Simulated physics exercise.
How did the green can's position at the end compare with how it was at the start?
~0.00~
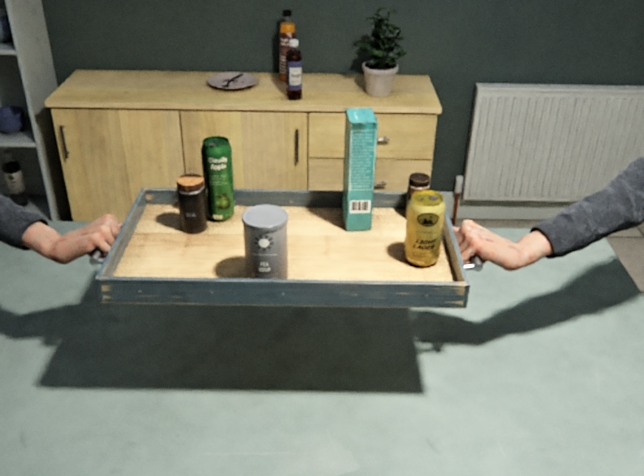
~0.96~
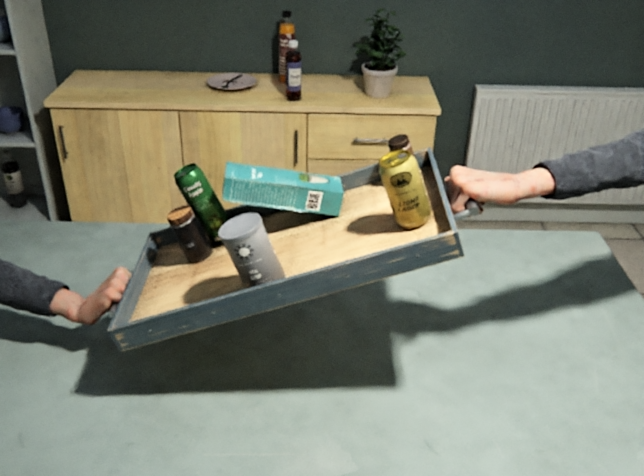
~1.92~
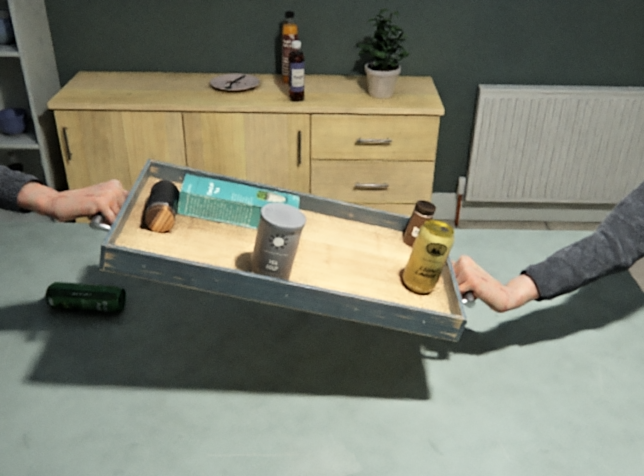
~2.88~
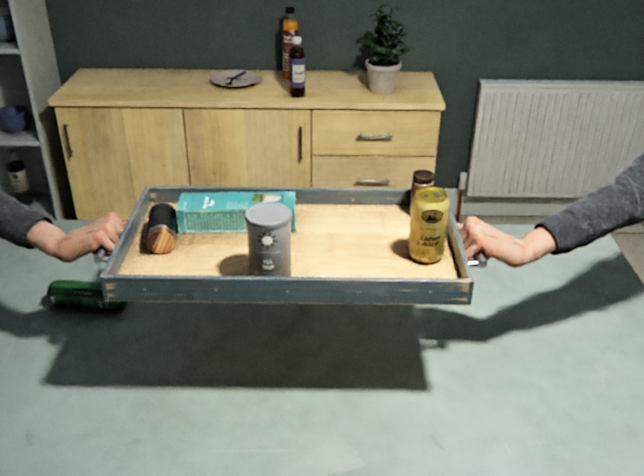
At the start the green can stood upright on the tray, but by the end it was lying on its side on the table, off to the left.
